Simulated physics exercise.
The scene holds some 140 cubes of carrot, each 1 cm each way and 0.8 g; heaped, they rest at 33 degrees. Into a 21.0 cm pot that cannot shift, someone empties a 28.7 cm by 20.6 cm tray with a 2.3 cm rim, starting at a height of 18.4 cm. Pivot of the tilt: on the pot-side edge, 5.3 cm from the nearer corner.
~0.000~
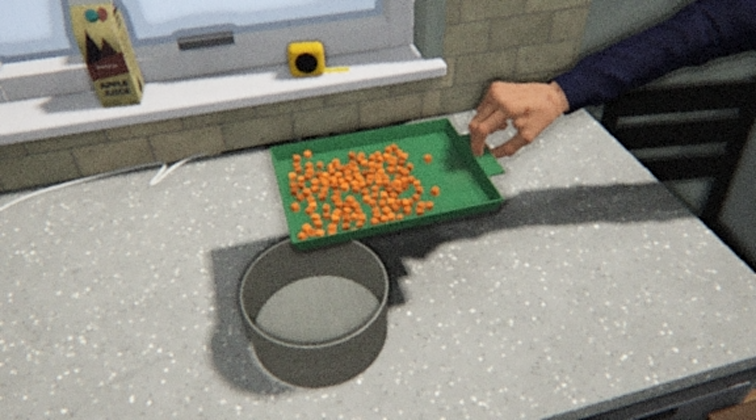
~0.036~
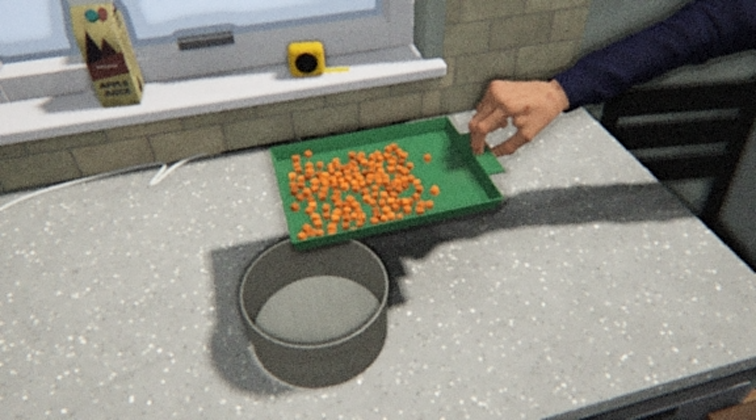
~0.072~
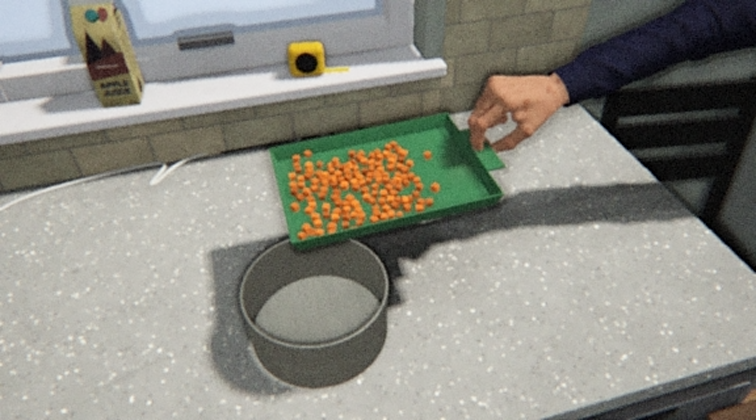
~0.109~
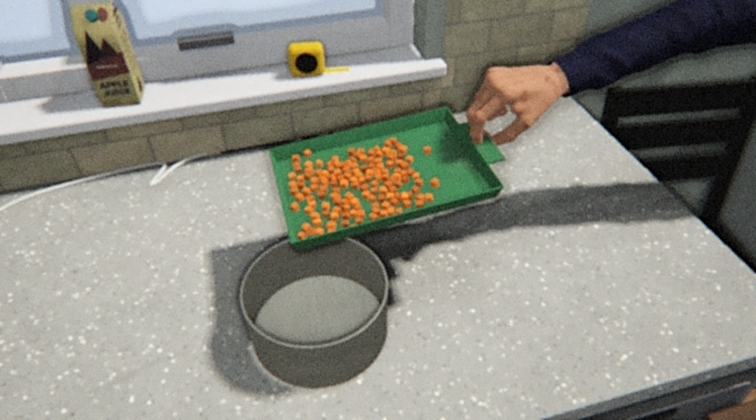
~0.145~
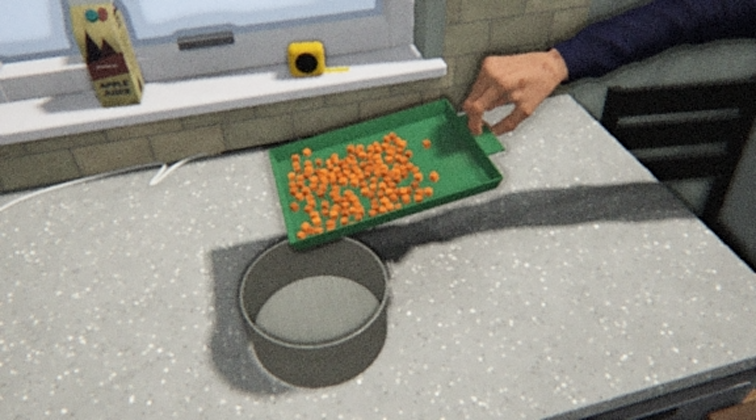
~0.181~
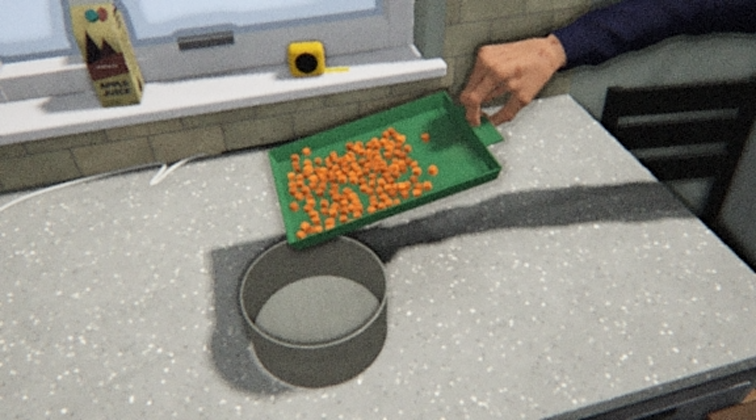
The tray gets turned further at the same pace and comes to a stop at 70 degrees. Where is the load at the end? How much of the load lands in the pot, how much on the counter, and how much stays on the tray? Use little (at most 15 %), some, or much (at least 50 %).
Pot - little, counter - some, tray - much.
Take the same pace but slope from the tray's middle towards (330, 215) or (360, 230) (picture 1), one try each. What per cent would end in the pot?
Roughly 40 per cent on the first try and 35 per cent on the second.
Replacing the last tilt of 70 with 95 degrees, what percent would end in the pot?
About 20 in a hundred would end up in the pot.
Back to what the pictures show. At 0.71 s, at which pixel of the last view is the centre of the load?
I reckon close to (292, 180).
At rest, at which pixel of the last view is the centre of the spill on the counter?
(202, 270), roughly.
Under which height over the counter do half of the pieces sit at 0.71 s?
Some 22 cm.
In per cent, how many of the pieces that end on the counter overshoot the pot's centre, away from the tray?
I'd put it close to 100 per cent.
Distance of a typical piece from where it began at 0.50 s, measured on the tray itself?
Roughly 1 cm.
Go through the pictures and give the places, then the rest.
In the first frame, tray tilt 0 degrees, front corners at (297, 238) and (497, 197); middle of the pieces at (356, 190); pot at (315, 285).
In the second frame, tray tilt 0 degrees, front corners at (297, 238) and (497, 196); middle of the pieces at (356, 189).
In the third frame, tray tilt 2 degrees, front corners at (296, 238) and (497, 192); middle of the pieces at (356, 188).
In the fourth frame, tray tilt 5 degrees, front corners at (295, 238) and (497, 185), lowest corner left back; middle of the pieces at (355, 186).
In the fifth frame, tray tilt 8 degrees, front corners at (294, 238) and (497, 176), lowest corner left back; middle of the pieces at (355, 183).
In the sixth frame, tray tilt 11 degrees, front corners at (293, 238) and (495, 167), lowest corner left back; middle of the pieces at (354, 180); pot at (315, 285). The tray's pace is about 90 degrees a second.
Then, at 0.50 s, tilt 40 degrees; the tray holds 100 %, the pot 0 %.
Then, at 0.71 s, tilt 59 degrees; the tray holds 100 %, the pot 0 %.
Then, at 1.04 s, tilt 70 degrees; the tray holds 70 %, the pot 5 %.
In the end, at 2.3 s, pot 5 %, counter 35 %, tray 60 %.
